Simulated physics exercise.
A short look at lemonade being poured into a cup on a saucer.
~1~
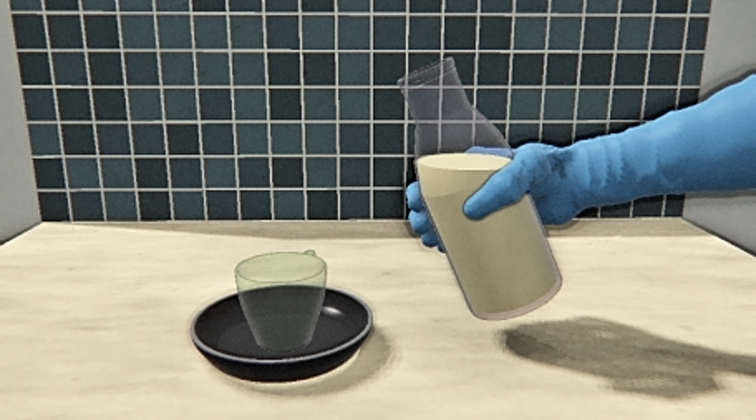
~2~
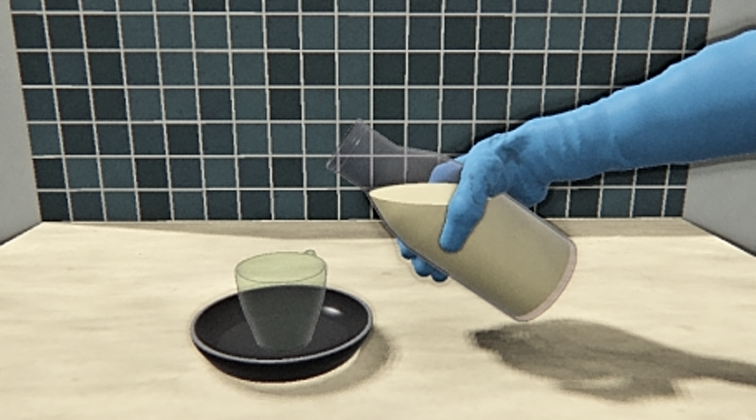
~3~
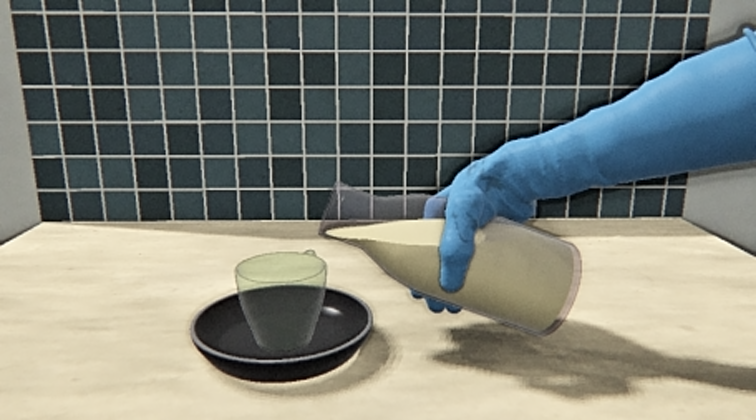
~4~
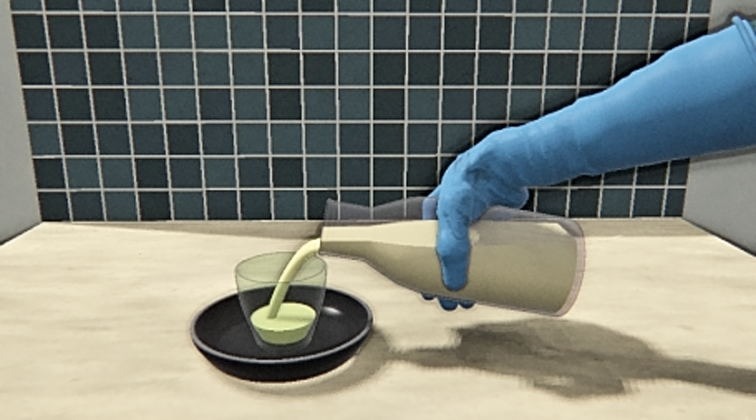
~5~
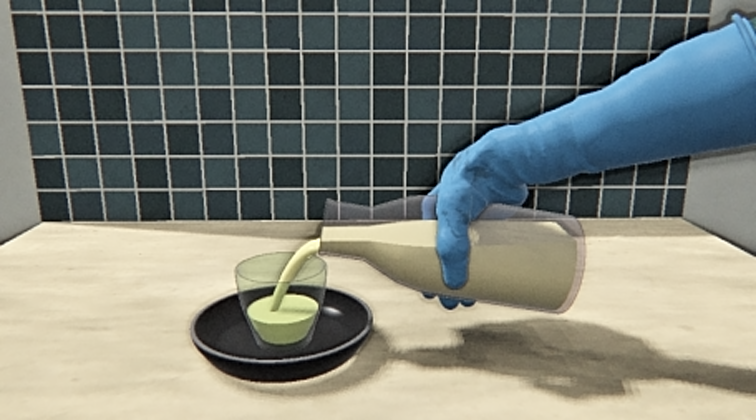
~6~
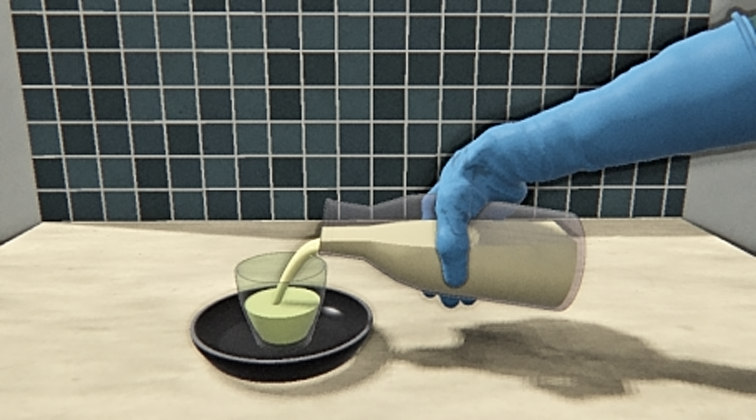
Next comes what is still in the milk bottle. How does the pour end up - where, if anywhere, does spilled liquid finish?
It gets past the saucer as well.
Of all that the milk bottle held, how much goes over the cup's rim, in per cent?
Roughly 70 %.
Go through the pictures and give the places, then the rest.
In the first frame, the milk bottle is on its way; milk bottle (470, 183) tipped 25° with all of its load; cup (283, 300) empty; saucer (272, 367) dry.
In the second frame, the lemonade nears the lip; milk bottle (443, 212) tipped 55° with all of its load; cup (283, 300) empty.
In the third frame, the lemonade nears the lip; milk bottle (441, 247) tipped 70° with all of its load; cup (283, 300) empty.
In the fourth frame, pouring; milk bottle (442, 247) tipped 80° with nearly all of its load; cup about a quarter full, surface at (283, 318).
In the fifth frame, pouring; milk bottle (441, 245) tipped 80° with nearly all of its load; cup (283, 300) about a third full.
In the sixth frame, pouring; milk bottle (441, 244) tipped 80° with nearly all of its load; cup about half full, surface at (283, 303); saucer (272, 367) dry.
A moment on, the cup is full to the brim; the saucer is wet, with room to spare.
Further on, the cup is full to the brim; the saucer is full and running over.
When it is over, the cup is full to the brim; the saucer is full and running over.
